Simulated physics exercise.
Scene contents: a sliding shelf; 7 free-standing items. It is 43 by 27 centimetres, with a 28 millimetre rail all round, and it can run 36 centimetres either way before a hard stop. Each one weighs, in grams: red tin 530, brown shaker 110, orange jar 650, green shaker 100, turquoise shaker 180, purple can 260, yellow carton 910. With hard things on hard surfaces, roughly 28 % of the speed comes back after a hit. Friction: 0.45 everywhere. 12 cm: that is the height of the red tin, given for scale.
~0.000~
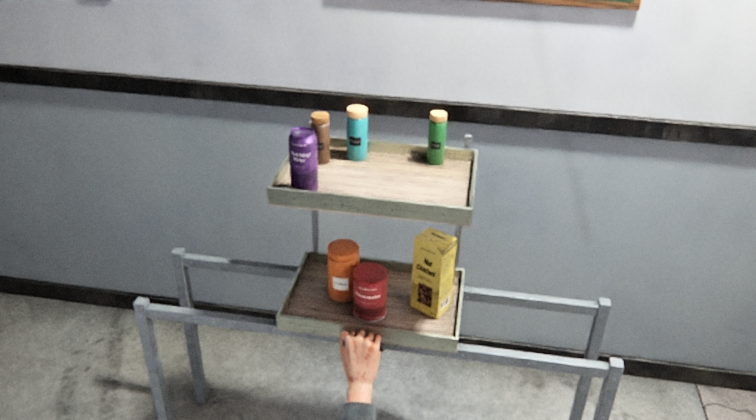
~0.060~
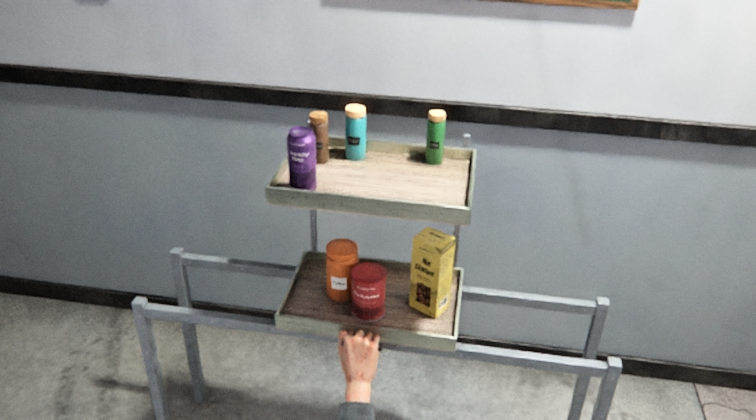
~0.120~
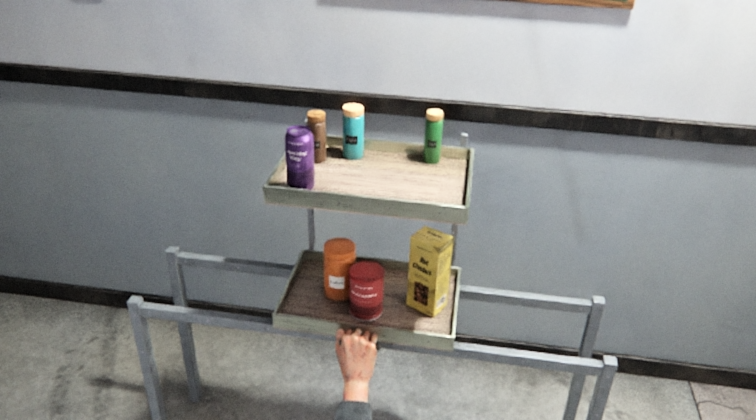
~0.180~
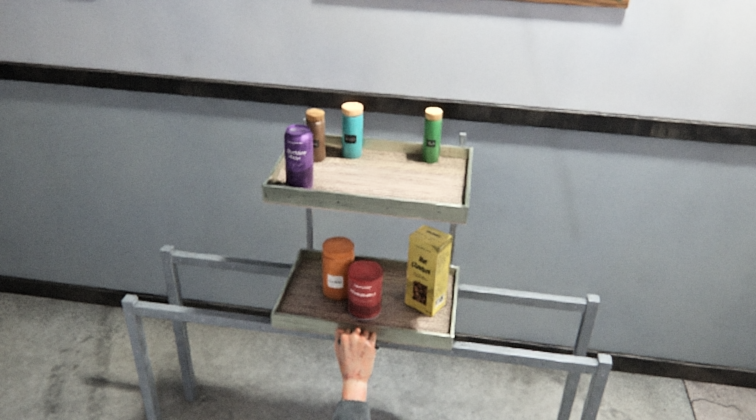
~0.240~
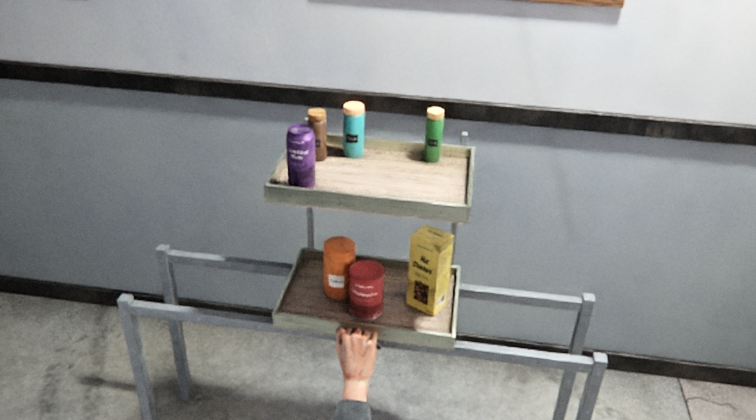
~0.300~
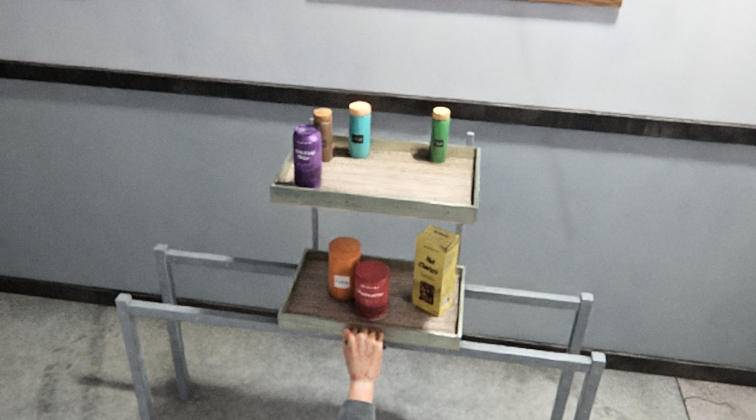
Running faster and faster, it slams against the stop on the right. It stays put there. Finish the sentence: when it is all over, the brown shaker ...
The brown shaker is still on the tray.
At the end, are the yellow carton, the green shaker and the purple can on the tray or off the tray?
Afterwards, the yellow carton leaves its support, the green shaker leaves its support, and the purple can stays on its support.
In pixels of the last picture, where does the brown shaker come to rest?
Roughly at pixel (510, 182).
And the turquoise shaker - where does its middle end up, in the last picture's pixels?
Its centre ends close to (554, 163) in the last view.
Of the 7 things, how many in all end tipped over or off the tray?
My answer is 5.
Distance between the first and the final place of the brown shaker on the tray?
Roughly 15 centimetres.
After 0.90 s, tray moved 36 cm right; brown shaker 33° off upright near (490, 151); green shaker 41° off upright; turquoise shaker 24° off upright.
After 1.20 s, tray moved 36 cm right; green shaker now off the tray; brown shaker on its side near (513, 174); turquoise shaker on its side.
After 1.60 s, tray moved 36 cm right; yellow carton now off the tray; brown shaker on its side near (512, 178); turquoise shaker on its side.
In the end (3.3 s), off the tray, green shaker and yellow carton; toppled on the tray, brown shaker, turquoise shaker and purple can; not toppled but over 5 cm from the start, red tin and orange jar. In the last view, brown shaker near (510, 182).
